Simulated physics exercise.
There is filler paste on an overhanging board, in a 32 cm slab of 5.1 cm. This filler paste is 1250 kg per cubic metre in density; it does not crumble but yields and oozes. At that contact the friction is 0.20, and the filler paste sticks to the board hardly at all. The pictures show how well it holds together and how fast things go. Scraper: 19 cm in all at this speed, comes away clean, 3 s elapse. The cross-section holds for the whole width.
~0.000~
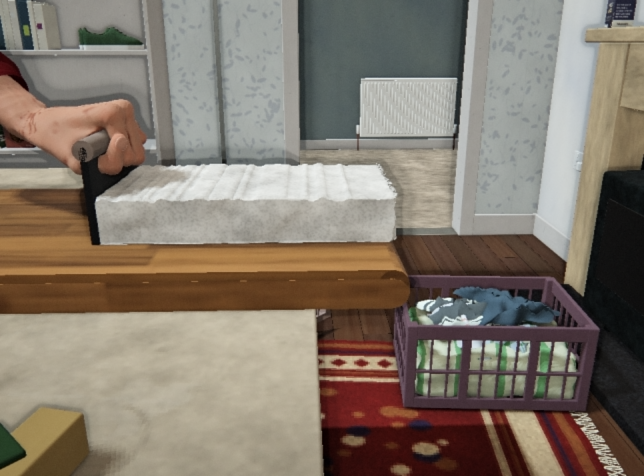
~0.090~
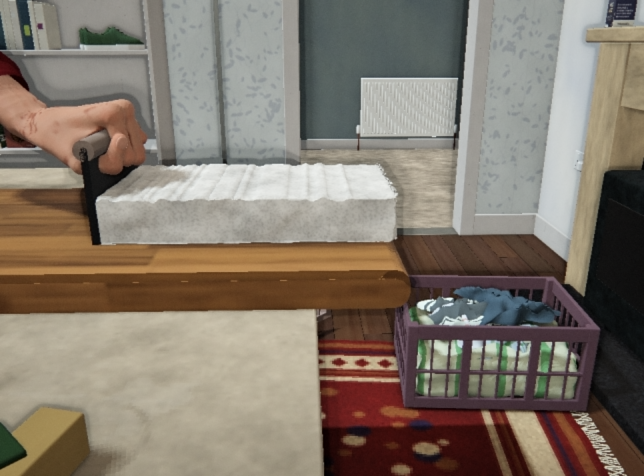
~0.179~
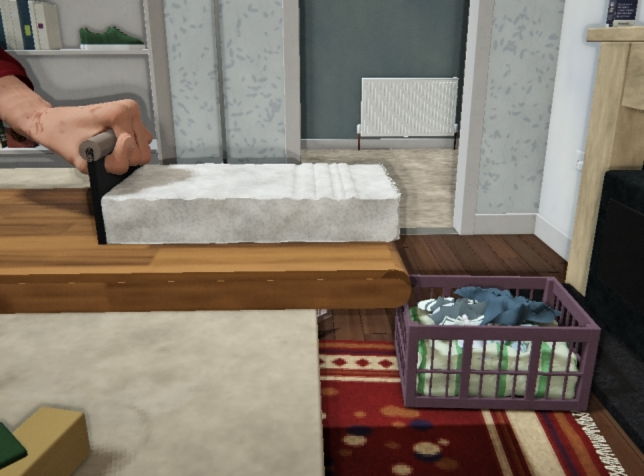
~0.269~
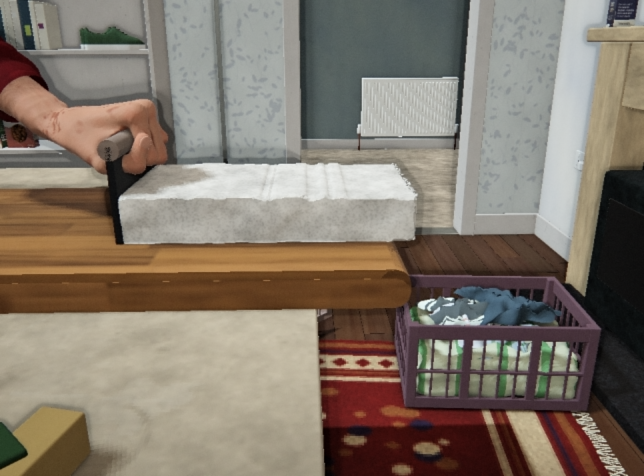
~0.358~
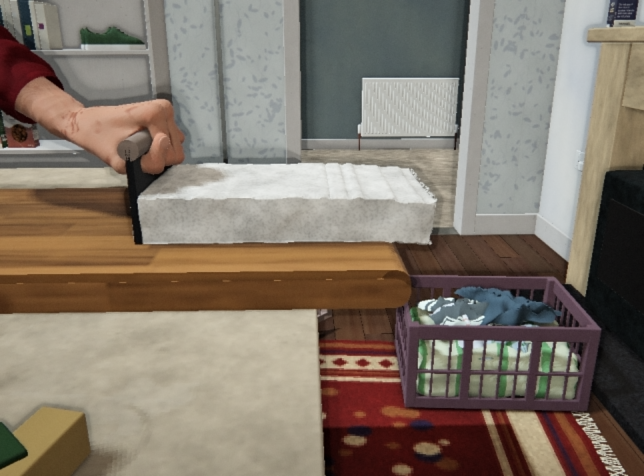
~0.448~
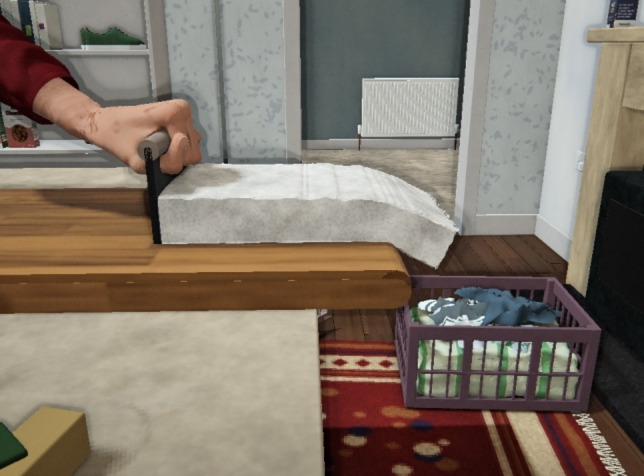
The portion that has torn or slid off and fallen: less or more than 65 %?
It should end up short of 65 per cent.
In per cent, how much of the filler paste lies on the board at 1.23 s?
Value: Near 35 %.
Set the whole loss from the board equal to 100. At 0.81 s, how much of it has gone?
I'd put it near 70 per cent.
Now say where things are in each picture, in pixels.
Foot of the scraper at (99, 245), not yet moved; foremost bit of the filler paste at (397, 207), in the first frame.
Foot of the scraper at (100, 245), not yet moved; foremost bit of the filler paste at (398, 207), in the second frame.
Foot of the scraper at (106, 245), moved 6 mm; foremost bit of the filler paste at (401, 207), in the third frame.
Foot of the scraper at (123, 244), moved 2.4 cm; foremost bit of the filler paste at (417, 208), 6 % of it past the edge, in one piece, in the fourth frame.
Foot of the scraper at (142, 244), moved 4.4 cm; foremost bit of the filler paste at (437, 211), 12 % of it past the edge, in one piece, in the fifth frame.
Foot of the scraper at (161, 244), moved 6.3 cm; foremost bit of the filler paste at (457, 231), 19 % of it past the edge, in one piece, in the sixth frame.
After 0.81 s, 56 % lies on the board and 28 % has fallen.
After 1.23 s, 36 % lies on the board and 54 % has fallen.
After 1.66 s, 36 % lies on the board and 54 % has fallen.
After 2.08 s, 36 % lies on the board and 54 % has fallen.
After 4.08 s, 36 % lies on the board and 54 % has fallen.
